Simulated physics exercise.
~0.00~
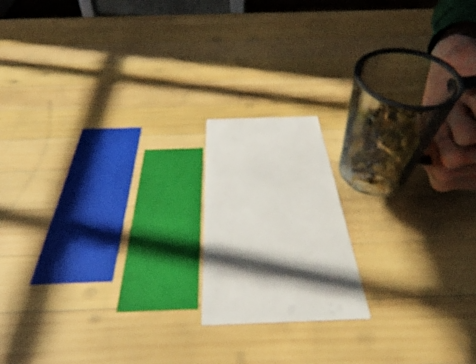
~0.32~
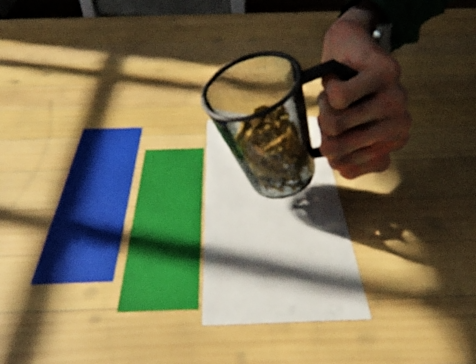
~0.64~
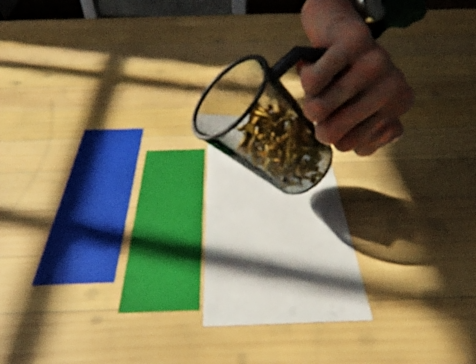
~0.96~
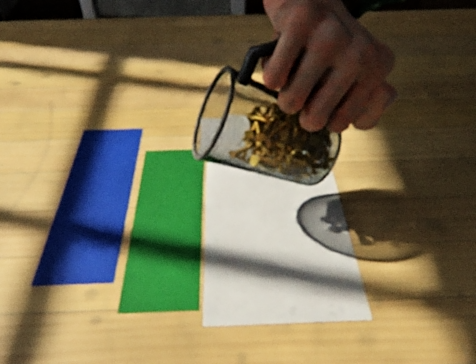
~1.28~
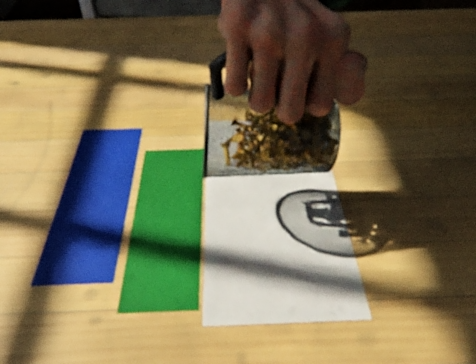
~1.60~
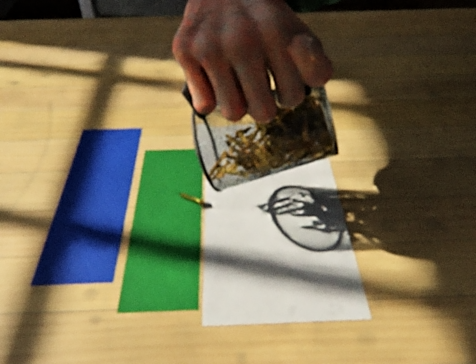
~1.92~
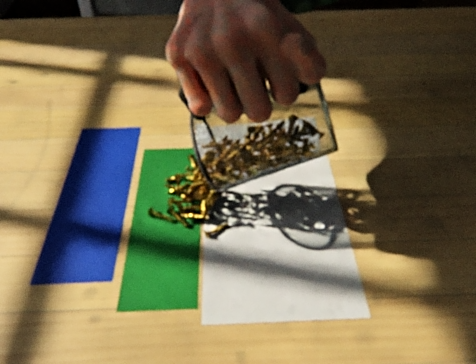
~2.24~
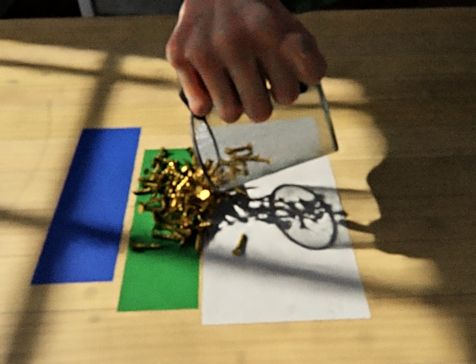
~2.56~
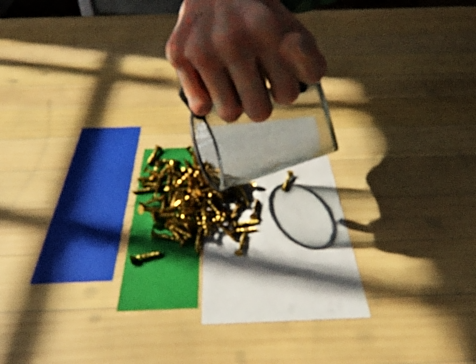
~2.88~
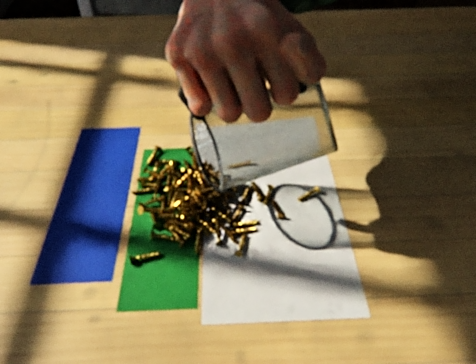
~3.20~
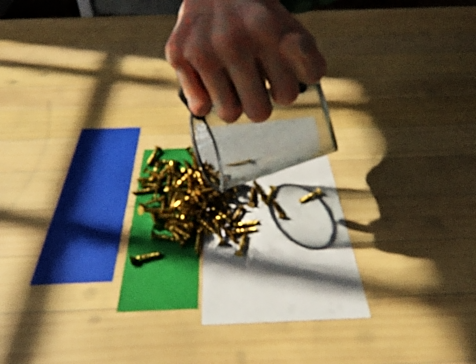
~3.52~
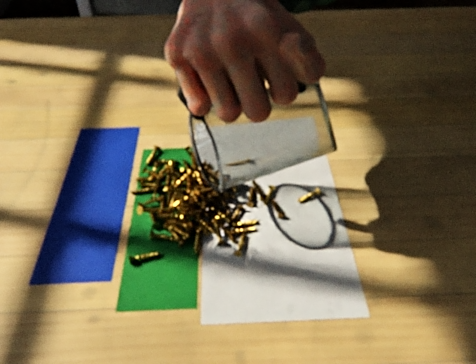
A hand brought a clear cup of brass-coloured screws in from the right, over the white mat, and tipped it leftward until they tumbled out, ending in a heap across the green and white mats, while the blue mat stayed empty.
